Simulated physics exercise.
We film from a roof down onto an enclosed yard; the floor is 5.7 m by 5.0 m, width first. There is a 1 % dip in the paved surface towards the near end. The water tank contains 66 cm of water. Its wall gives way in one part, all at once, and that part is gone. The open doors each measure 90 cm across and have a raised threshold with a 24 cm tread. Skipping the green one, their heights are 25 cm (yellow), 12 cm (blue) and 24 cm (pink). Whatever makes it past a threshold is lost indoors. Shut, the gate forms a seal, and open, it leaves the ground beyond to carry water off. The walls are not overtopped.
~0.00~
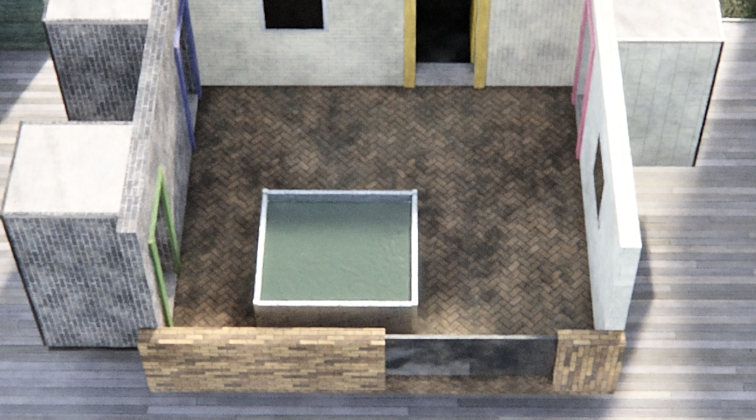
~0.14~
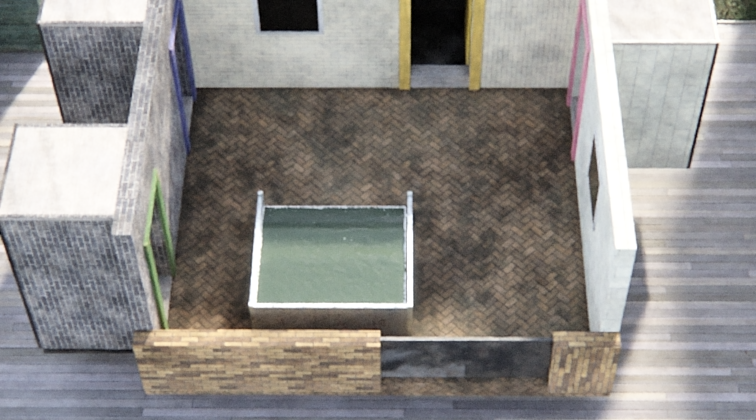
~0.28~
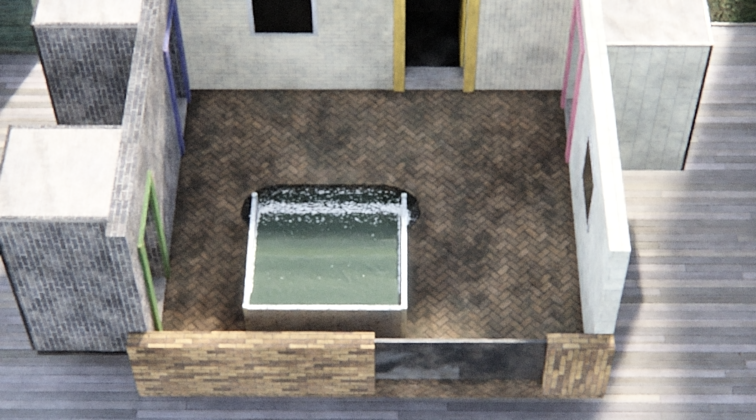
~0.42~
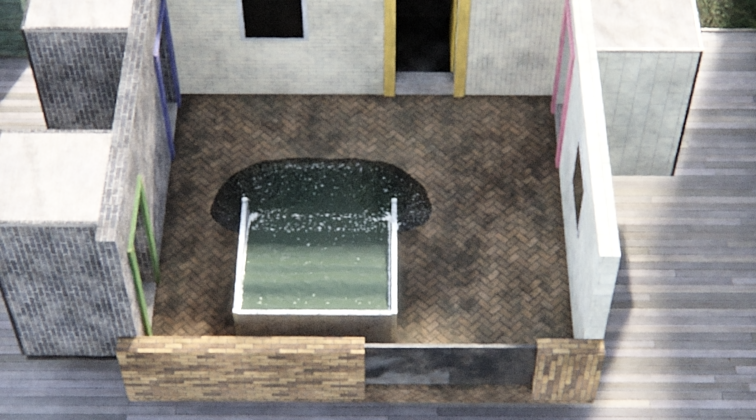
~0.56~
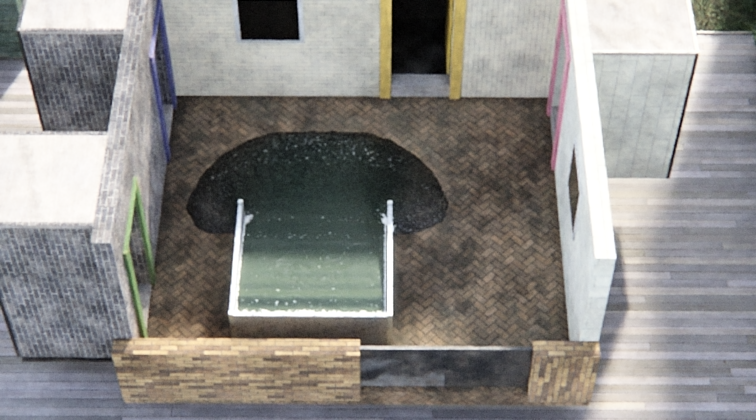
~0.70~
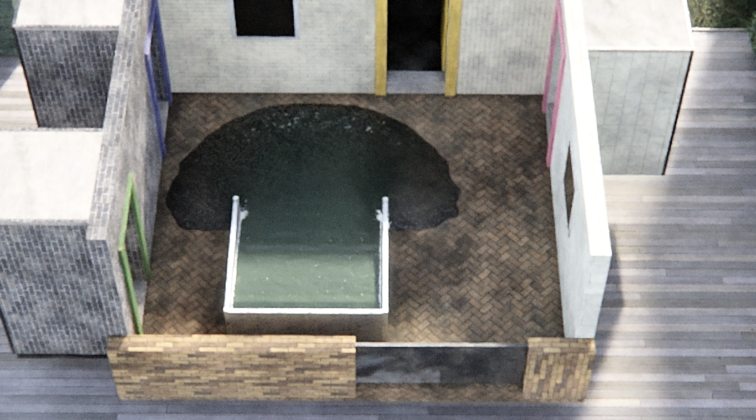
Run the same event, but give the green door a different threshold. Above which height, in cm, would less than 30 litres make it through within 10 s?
Above roughly 9 cm.
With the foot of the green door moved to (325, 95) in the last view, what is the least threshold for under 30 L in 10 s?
It needs roughly 29 cm.
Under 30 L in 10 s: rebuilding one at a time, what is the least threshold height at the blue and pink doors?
About 22 cm at blue and about 18 cm at pink.
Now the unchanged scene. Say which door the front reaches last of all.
It's the green door.
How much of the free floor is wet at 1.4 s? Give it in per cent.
Near 45 per cent of the open floor.
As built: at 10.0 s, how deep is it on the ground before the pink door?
About 5.0 cm.
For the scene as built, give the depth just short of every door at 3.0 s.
Yellow door 17 cm, green door 0 cm, blue door 25 cm, pink door 26 cm.
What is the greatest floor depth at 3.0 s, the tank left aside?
I'd put it near 31 cm.
After 1.4 s water covers 45 % of the floor, deepest (38 cm) near (313, 99); it has not reached the green door.
After 3.0 s water covers 50 % of the floor, deepest (31 cm) near (538, 100); it has not reached the green door.
After 10.0 s water covers 95 % of the floor, deepest (14 cm) near (328, 372); 12 cm at the green door, 64 litres in over its 6 cm threshold.
At the green door as built, the water arrived by 3.8 s and peaked near 14 cm at 9.0 s.
With a threshold of 8 cm, 41 litres would have come in within the 10 s; with 10.5 cm, 17 litres. So under 30 litres takes about 9 cm.
